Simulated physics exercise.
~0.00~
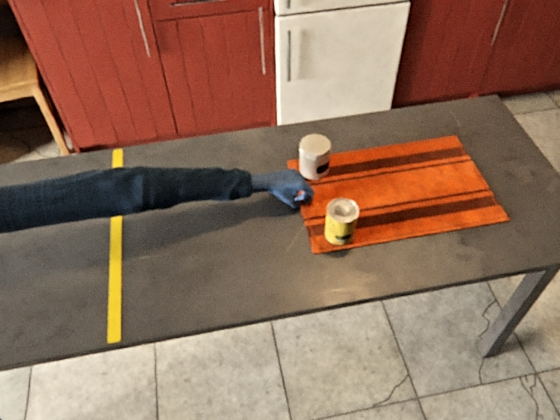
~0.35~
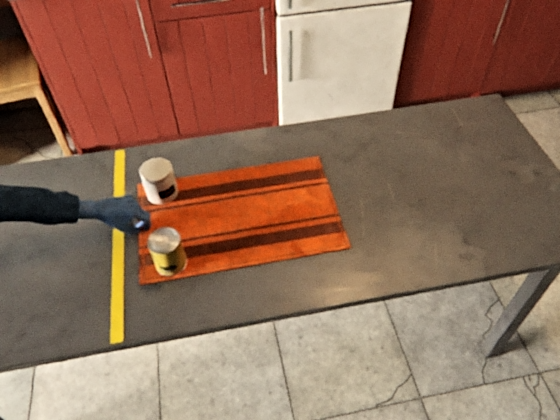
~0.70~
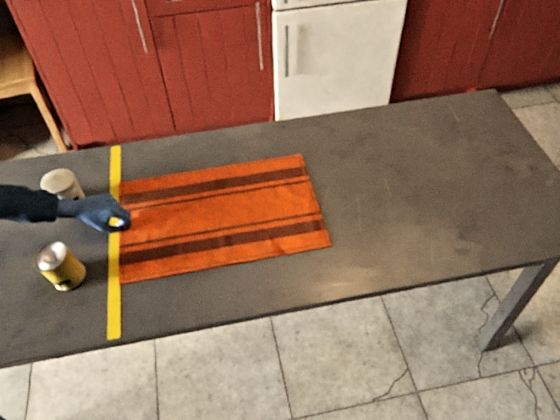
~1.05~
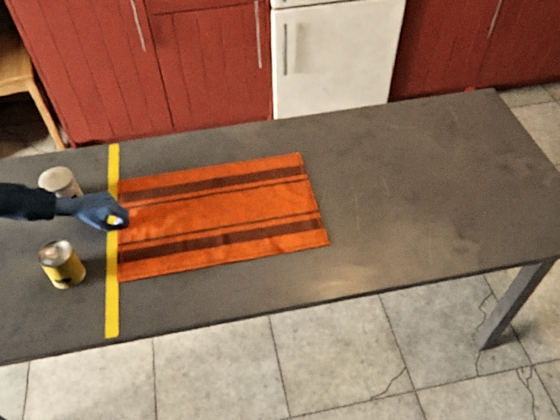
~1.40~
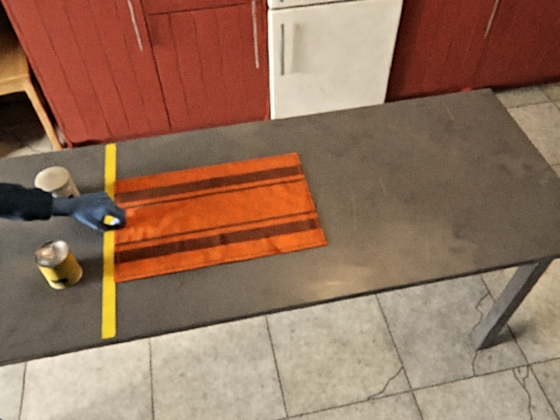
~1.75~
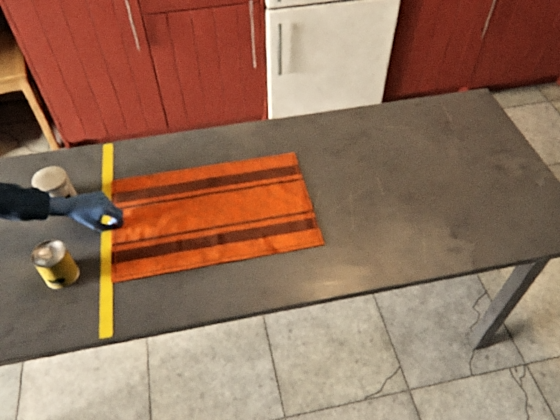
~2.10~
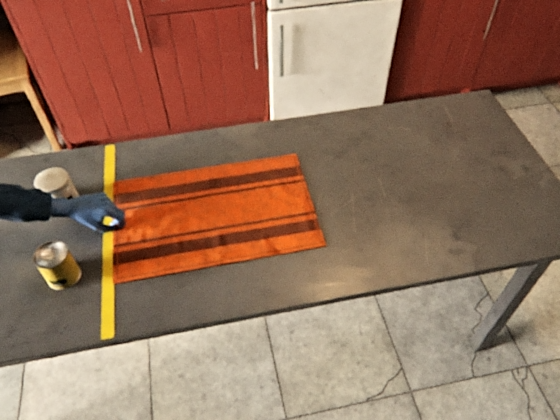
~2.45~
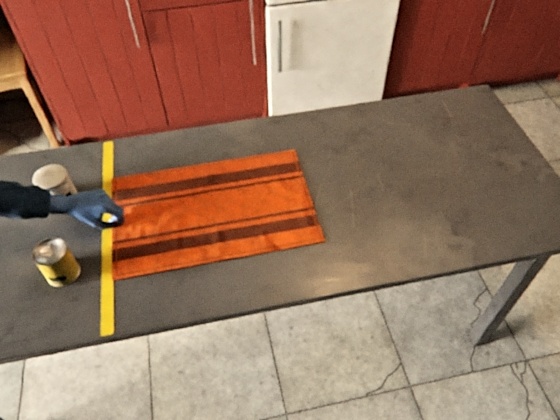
A gloved hand on a dark-sleeved arm reaches in from the left over a long grey table, seen from above in a room with red cabinets and a pale tiled floor. It holds the near edge of an orange place mat with dark stripes, on which a white jar stands behind a yellow tin. The hand pulls the mat left towards a strip of yellow tape, carrying both containers along. The mat stops at the tape, but the jar and tin slide off its front edge, the tin tilting briefly. Both end upright on the bare table left of the tape, the hand still holding the mat.
